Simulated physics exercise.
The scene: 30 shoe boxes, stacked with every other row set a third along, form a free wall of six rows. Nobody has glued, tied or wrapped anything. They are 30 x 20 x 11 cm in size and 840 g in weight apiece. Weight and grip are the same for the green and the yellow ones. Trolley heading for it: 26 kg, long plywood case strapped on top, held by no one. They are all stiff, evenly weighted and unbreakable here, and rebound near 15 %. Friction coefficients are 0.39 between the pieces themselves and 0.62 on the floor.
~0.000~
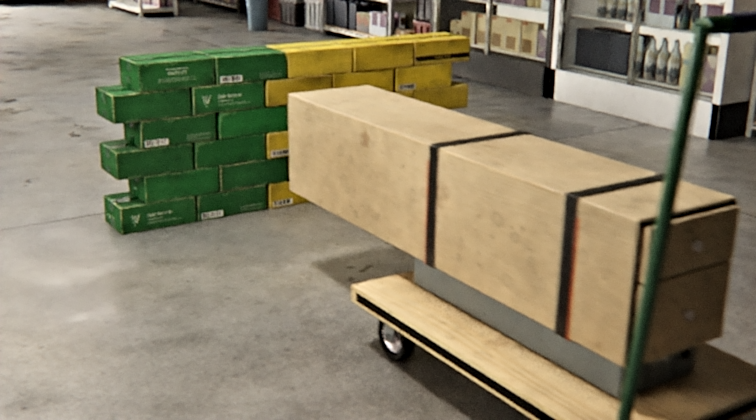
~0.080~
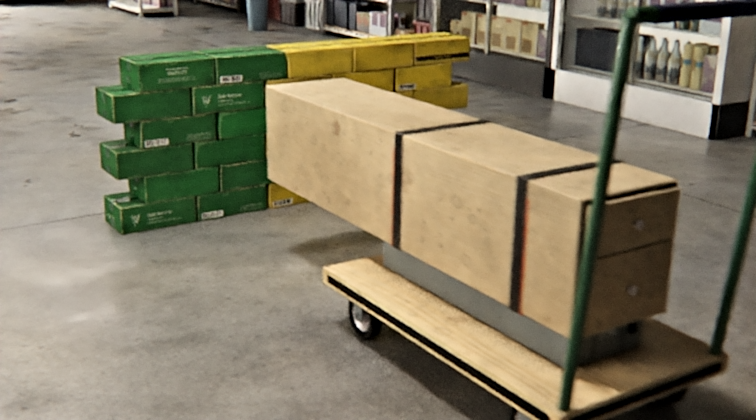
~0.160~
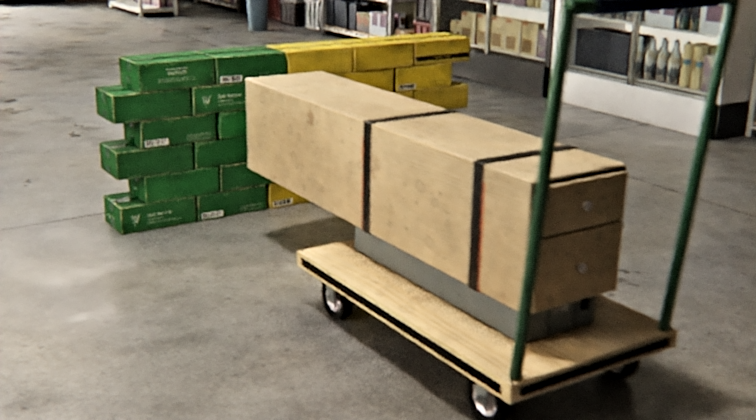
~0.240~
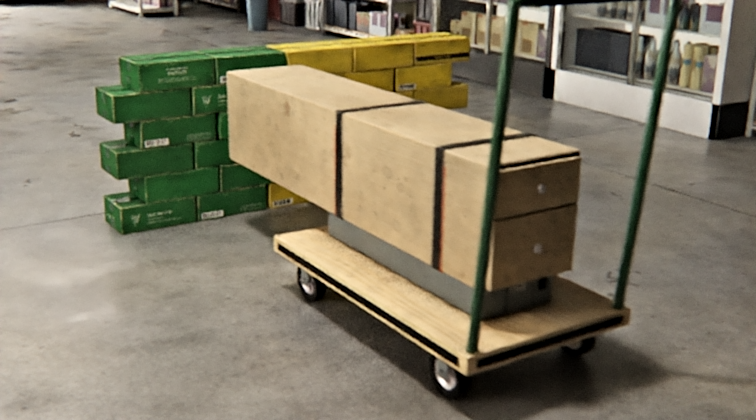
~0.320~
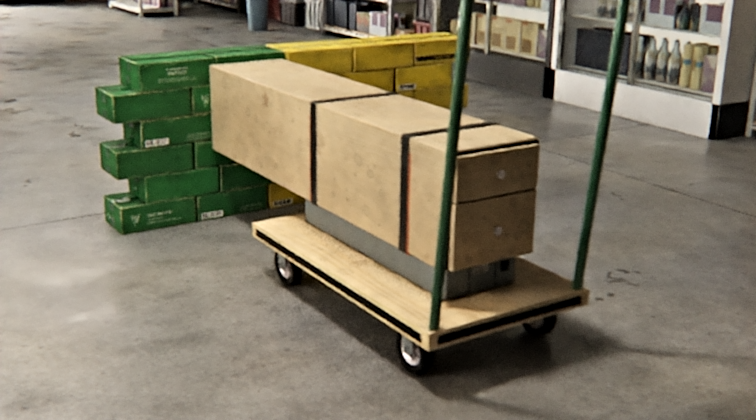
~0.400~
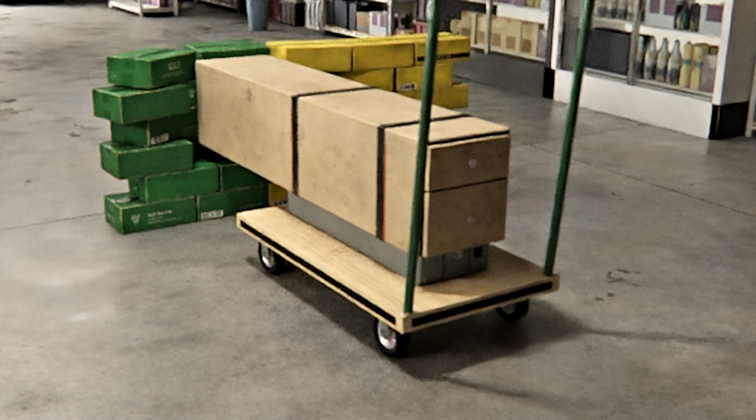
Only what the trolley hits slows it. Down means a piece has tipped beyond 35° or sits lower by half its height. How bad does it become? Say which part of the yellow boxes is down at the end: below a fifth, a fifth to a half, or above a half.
A fifth to a half.
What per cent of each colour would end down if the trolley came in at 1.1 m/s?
In that case green 80, yellow 30 per cent.
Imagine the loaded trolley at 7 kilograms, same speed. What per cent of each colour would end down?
You'd get green 80 and yellow 30 percent.
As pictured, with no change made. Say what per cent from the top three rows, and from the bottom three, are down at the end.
Top: 70%, bottom: 10%.
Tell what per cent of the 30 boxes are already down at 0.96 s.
By then 40 %.
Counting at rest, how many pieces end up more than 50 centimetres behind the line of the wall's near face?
I'd estimate 12 pieces.
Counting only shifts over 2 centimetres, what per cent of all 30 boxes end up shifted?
That makes 70 percent.
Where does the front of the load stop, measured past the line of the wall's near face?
90 cm.
By 0.52 s, load 30 cm past the wall's line, still rolling; none of the 18 yellow boxes down (0 of 30 in all colours); top yellow box moved 24 mm; top green box tilted 6°.
By 0.72 s, load 56 cm past the wall's line, still rolling; 2 of the 18 yellow boxes down (9 of 30 in all colours); top yellow box tilted 13°; top green box tilted 33°, 26 cm lower.
By 0.96 s, load 78 cm past the wall's line, still rolling; 5 of the 18 yellow boxes down (12 of 30 in all colours); top yellow box tilted 25°, 33 mm lower; top green box upside down.
By 1.22 s, load 89 cm past the wall's line, still rolling; 6 of the 18 yellow boxes down (13 of 30 in all colours); top yellow box tilted 61°, 40 cm lower; top green box upside down.
When it is over (1.9 s), load 90 cm past the wall's line, stopped; 6 of the 18 yellow boxes down (13 of 30 in all colours); top yellow box upside down; top green box upside down. That is 33 per cent. In pixels of the last frame, middles, top yellow box near (398, 138), top green box near (191, 130).
